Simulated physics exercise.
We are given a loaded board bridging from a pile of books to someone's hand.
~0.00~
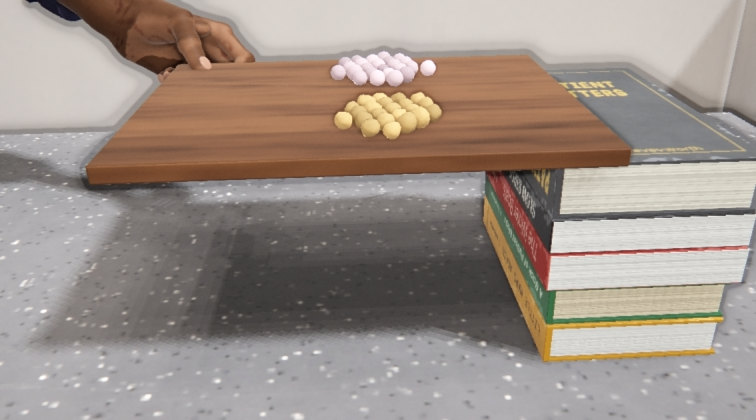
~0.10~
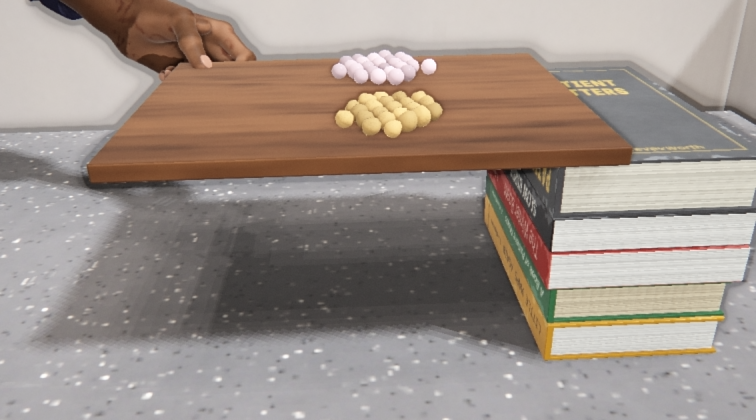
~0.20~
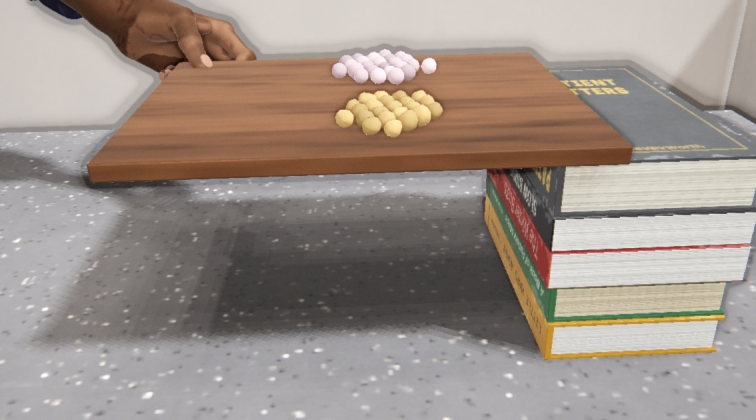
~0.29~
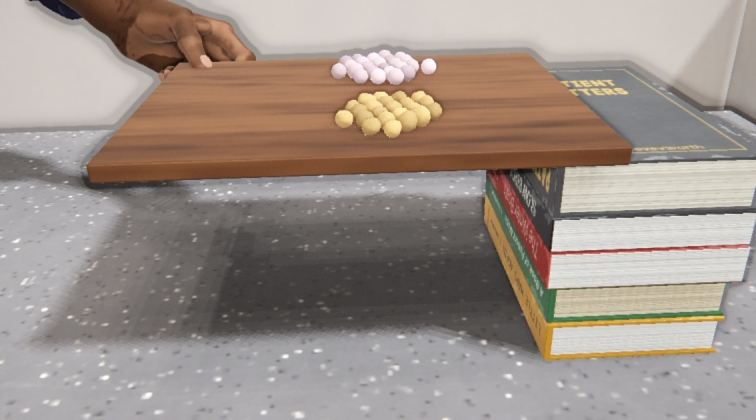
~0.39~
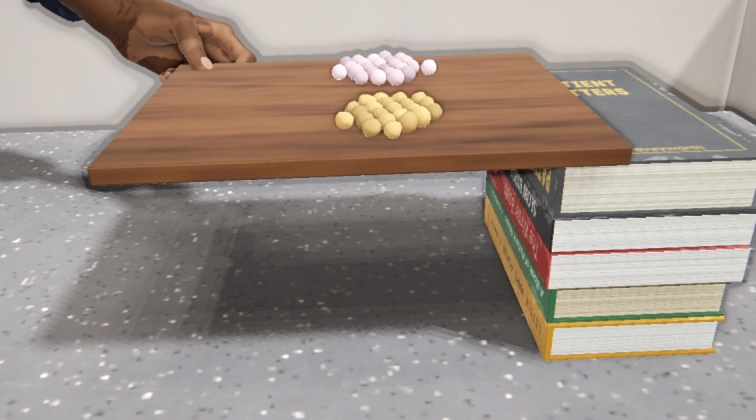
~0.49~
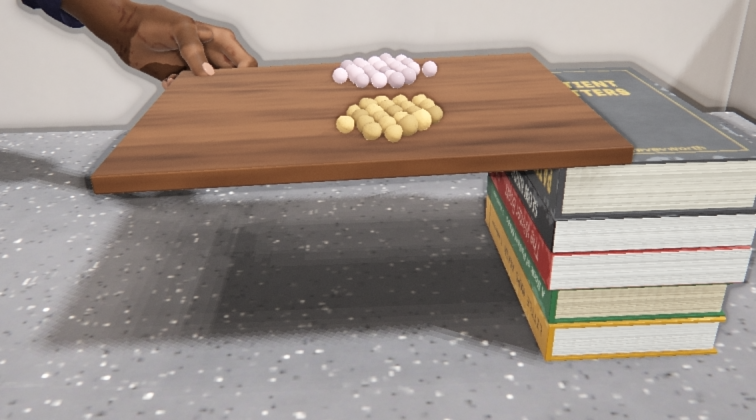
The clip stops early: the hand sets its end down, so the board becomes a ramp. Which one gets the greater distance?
Farther out in the end is the farther-off one.
After 1.19 s, board sloping at 18°; near handful all still on the board; far handful about two thirds still on the board.
After 1.80 s, board sloping at 32°; near handful mostly at the foot of the board; far handful mostly one to two board lengths out.
After 2.32 s, board resting at 33°; near handful mostly less than half a board's length out; far handful mostly one to two board lengths out, a small part gone off the counter.
By the end (3.8 s), board resting at 33°; near handful mostly less than half a board's length out; far handful mostly more than two board lengths out, about half gone off the counter; the far handful has gone farther.
